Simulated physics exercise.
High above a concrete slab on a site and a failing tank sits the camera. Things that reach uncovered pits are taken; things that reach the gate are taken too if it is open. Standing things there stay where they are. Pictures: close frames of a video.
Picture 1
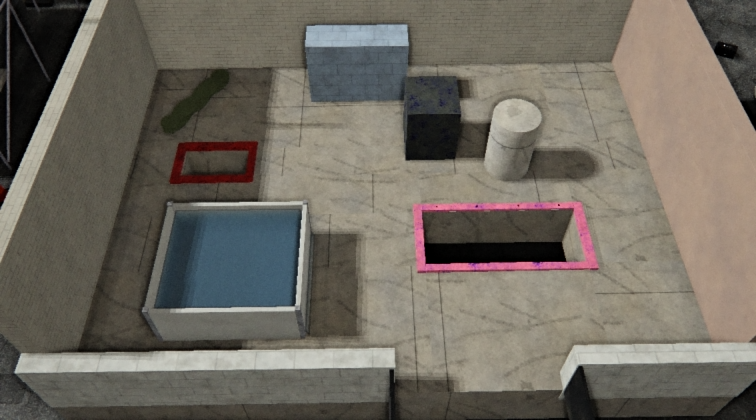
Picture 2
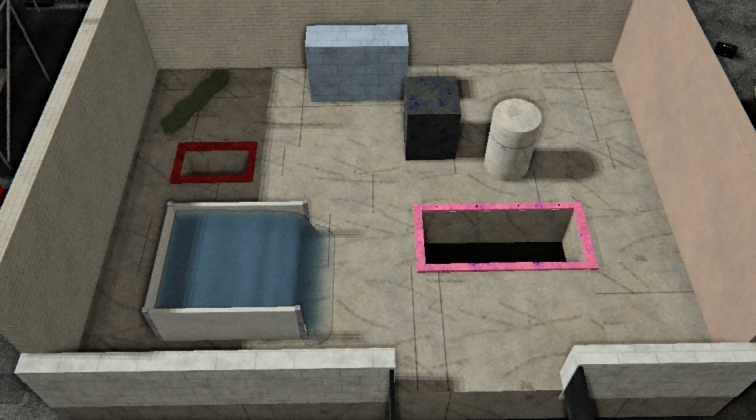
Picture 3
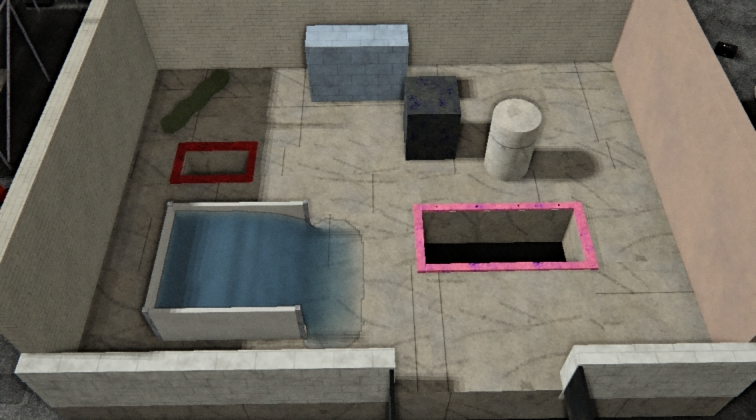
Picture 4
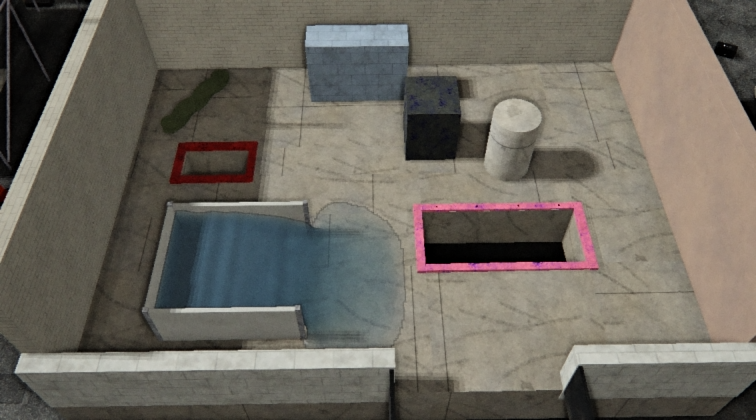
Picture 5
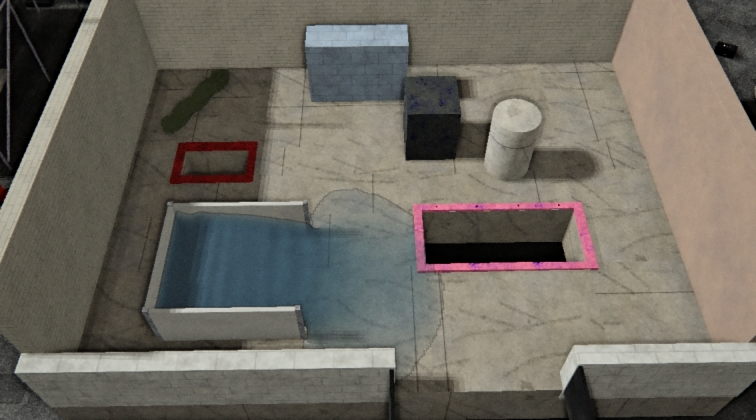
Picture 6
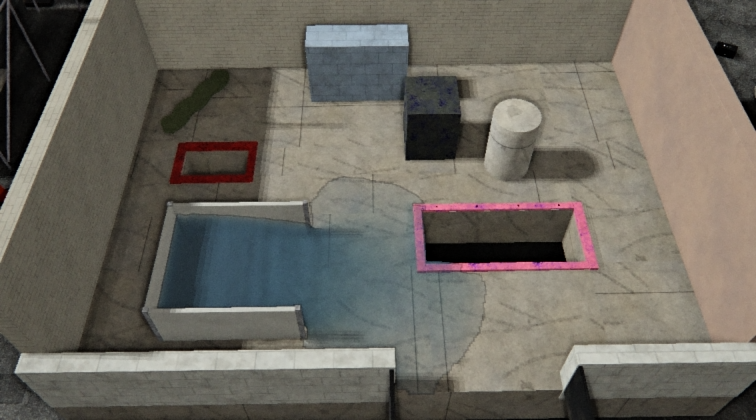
To begin with, still blue water fills a pale rectangular tank at the left of a walled concrete slab. The tank's right side opens and water pours out rightward across the floor, then fans wider, reaching the pink-framed pit's left edge and spreading along its near side.
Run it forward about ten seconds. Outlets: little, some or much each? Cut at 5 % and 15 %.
The gate: Much. The red pit: Little. The pink pit: Much.
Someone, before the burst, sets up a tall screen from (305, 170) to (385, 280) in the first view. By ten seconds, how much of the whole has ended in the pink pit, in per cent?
Roughly 0 per cent ends up in the pink pit.
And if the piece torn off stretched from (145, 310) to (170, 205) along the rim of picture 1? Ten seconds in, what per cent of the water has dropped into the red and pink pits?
In per cent: Red 12, pink 0.
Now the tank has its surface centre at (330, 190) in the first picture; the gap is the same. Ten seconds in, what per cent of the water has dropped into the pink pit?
Roughly, in per cent: Pink 50.
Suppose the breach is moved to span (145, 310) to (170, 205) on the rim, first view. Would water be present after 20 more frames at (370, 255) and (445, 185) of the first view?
Waterless, waterless.
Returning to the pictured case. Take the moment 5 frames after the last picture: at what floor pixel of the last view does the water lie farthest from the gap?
Roughly (649, 306).
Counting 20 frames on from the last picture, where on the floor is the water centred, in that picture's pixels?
About (446, 273).
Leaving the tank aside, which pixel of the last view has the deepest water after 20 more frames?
That spot is close to (668, 369).
A moment on, water covers 25 % of the floor; the gate 1 %, the red pit 0 %, the pink pit 7 %.
Next, water covers 35 % of the floor; the gate 6 %, the red pit 0 %, the pink pit 14 %.
Then, water covers 40 % of the floor; the gate 12 %, the red pit 0 %, the pink pit 18 %.
Later, water covers 65 % of the floor; the gate 17 %, the red pit 0 %, the pink pit 21 %.
In the end, water covers 80 % of the floor; the gate 25 %, the red pit 0 %, the pink pit 21 %.
